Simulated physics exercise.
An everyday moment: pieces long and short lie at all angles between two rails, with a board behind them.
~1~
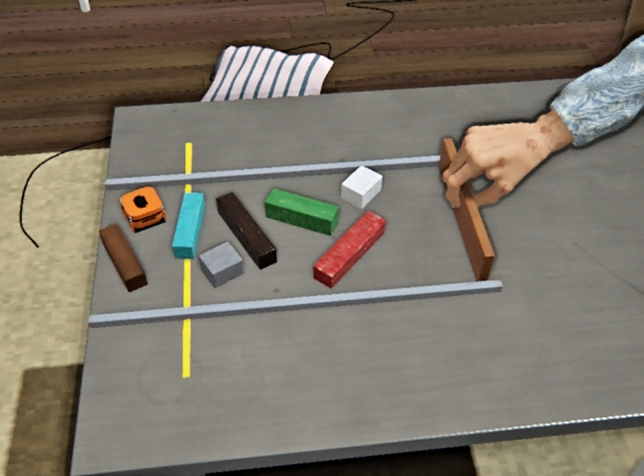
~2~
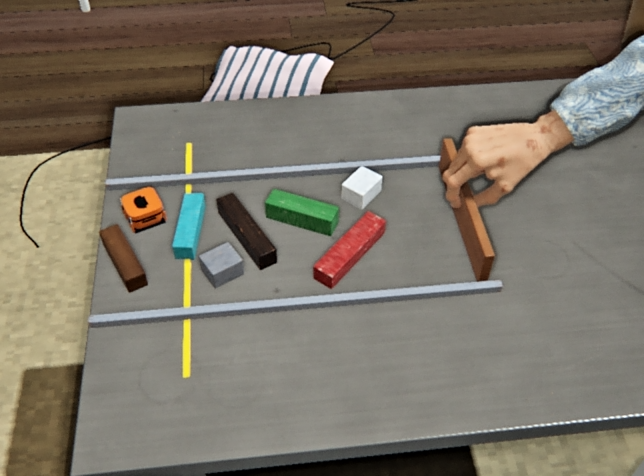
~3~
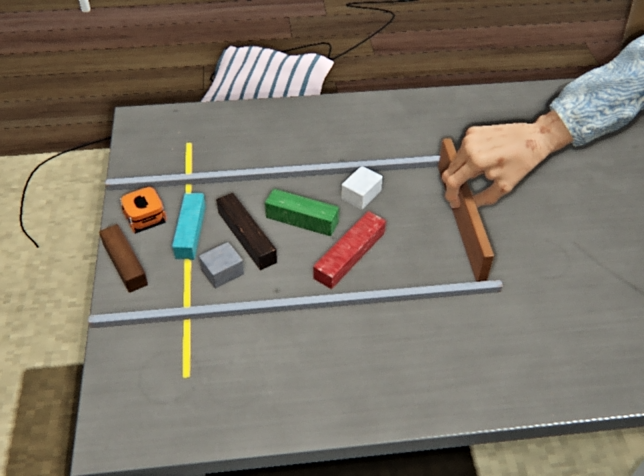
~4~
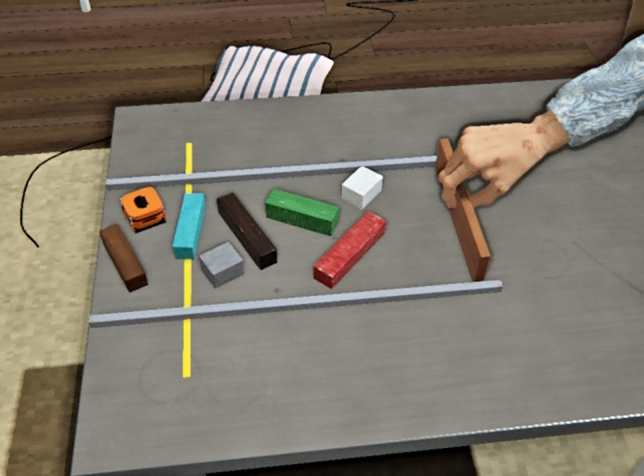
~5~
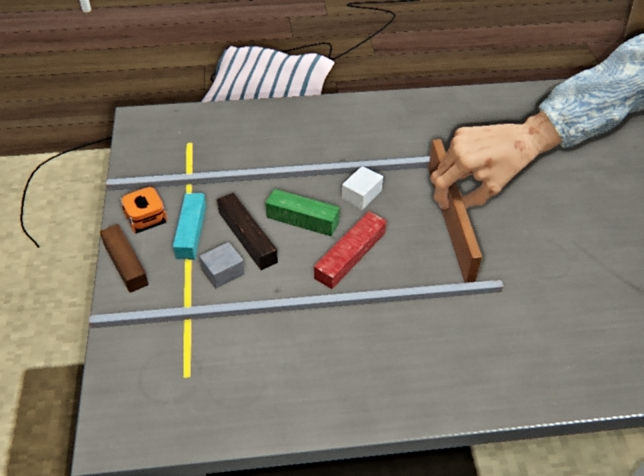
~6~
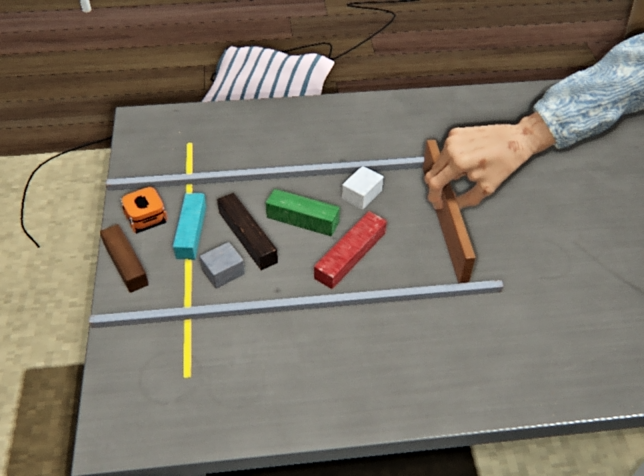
A hand held a wooden board upright between two rails, kept it nearly still, then slid it slightly left toward the scattered colored blocks, which stayed where they lay around the yellow tape.
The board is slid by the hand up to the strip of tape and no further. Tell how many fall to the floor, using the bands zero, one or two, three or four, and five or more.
In this one, one or two spill over.
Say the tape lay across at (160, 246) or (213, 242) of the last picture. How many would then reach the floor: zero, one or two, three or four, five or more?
For each place: Three or four; just one or two.
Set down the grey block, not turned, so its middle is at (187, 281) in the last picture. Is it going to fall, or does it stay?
It does not fall.
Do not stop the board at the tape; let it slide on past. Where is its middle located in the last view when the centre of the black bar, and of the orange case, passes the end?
(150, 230) and (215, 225), more or less.
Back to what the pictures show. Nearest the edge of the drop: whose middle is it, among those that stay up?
It is the turquoise bar.
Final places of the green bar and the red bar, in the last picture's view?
(145, 213) and (176, 269).
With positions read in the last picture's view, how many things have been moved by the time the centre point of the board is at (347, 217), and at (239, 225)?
That makes 3 at the first spot and 7 at the second.
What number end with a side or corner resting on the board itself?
2.
A little later, none off yet; brown stick at rest near (124, 258); orange case at rest near (144, 210); turquoise bar at rest near (190, 226).
Next, none off yet; brown stick at rest near (124, 258); orange case at rest near (144, 210); turquoise bar moving near (179, 227).
When it is over, the number that fall off is one or two; down, orange case and brown stick.
